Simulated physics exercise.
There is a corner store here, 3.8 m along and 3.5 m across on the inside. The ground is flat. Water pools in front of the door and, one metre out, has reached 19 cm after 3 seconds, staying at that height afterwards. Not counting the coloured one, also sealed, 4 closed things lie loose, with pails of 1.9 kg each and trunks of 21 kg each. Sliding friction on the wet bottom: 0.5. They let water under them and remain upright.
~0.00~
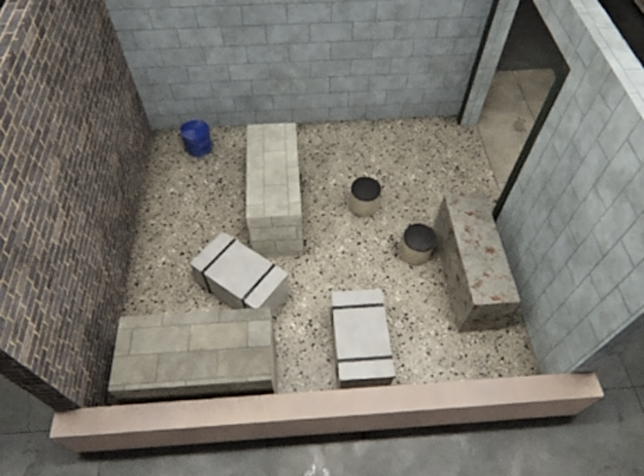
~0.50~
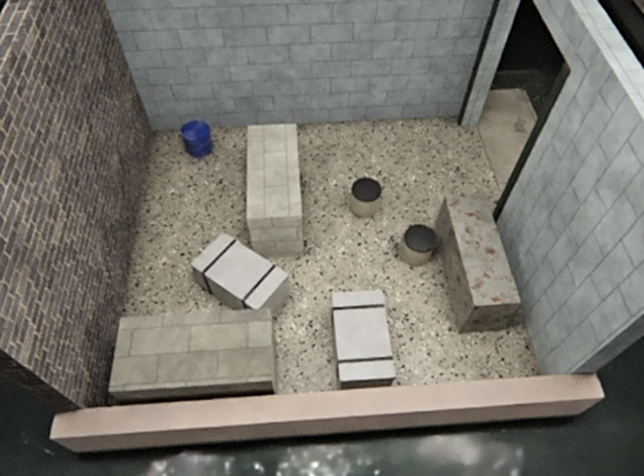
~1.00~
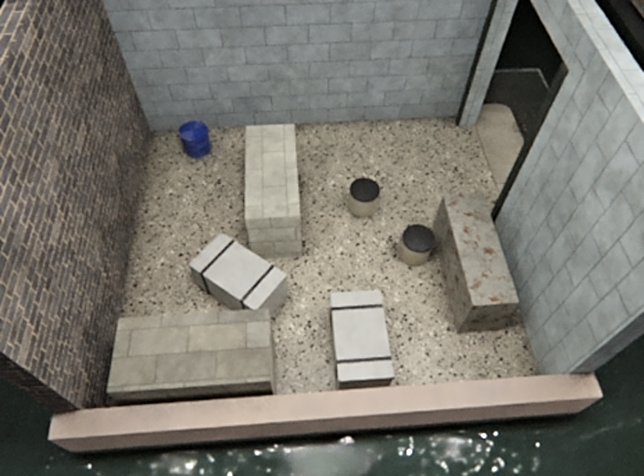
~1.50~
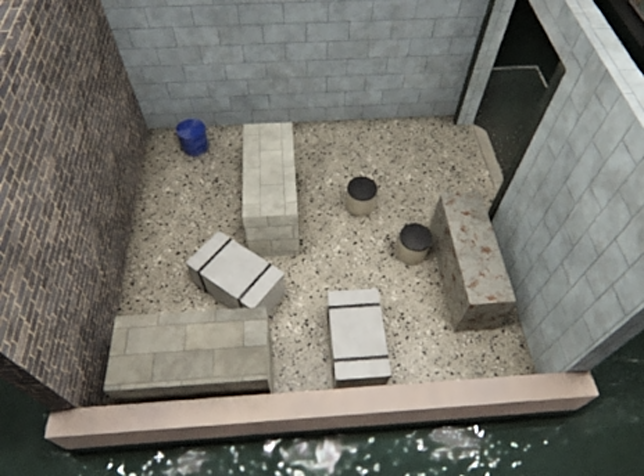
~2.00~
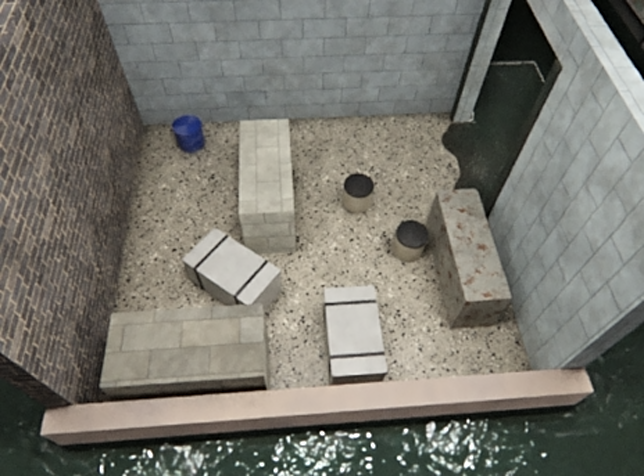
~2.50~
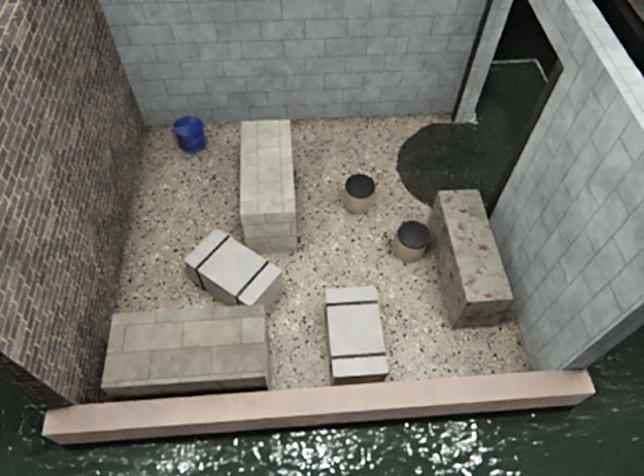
A walled room with blocks, pails and a blue bucket, dark water surrounding it outside, then spreading in through the doorway.
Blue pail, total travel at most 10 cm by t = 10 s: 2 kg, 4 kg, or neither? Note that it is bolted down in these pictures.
Neither.
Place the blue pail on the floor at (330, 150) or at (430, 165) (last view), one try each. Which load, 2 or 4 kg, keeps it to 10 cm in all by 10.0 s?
Well, at the first spot no weight will do, and at the second no weight will do.
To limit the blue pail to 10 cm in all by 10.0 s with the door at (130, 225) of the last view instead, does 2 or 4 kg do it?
Lab note: Both masses insufficient.
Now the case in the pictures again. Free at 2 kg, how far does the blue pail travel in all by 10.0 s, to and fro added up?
About 300 cm.
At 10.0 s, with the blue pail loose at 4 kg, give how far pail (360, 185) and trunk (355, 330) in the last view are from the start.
One is off by 200 cm, the other by 80 cm, in the order asked.
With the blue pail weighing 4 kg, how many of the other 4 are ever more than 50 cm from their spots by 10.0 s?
All told, that gives 2.
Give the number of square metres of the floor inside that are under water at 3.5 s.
At that time the wet patch spans about 3.5 m2.
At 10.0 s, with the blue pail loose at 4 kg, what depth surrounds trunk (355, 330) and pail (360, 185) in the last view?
11 and 14 cm.
After 3.5 s the blue pail would be 0 cm from its start with 2 kg and 0 cm from its start with 4 kg; 0 cm of water round it then.
After 4.5 s the blue pail would be 3 cm from its start with 2 kg and 0 cm from its start with 4 kg; 2 cm of water round it then.
After 7.0 s the blue pail would be 162 cm from its start with 2 kg and 170 cm from its start with 4 kg; 5 cm of water round it then.
After 10.0 s the blue pail would be 235 cm from its start with 2 kg and 228 cm from its start with 4 kg; 13 cm of water round it then.
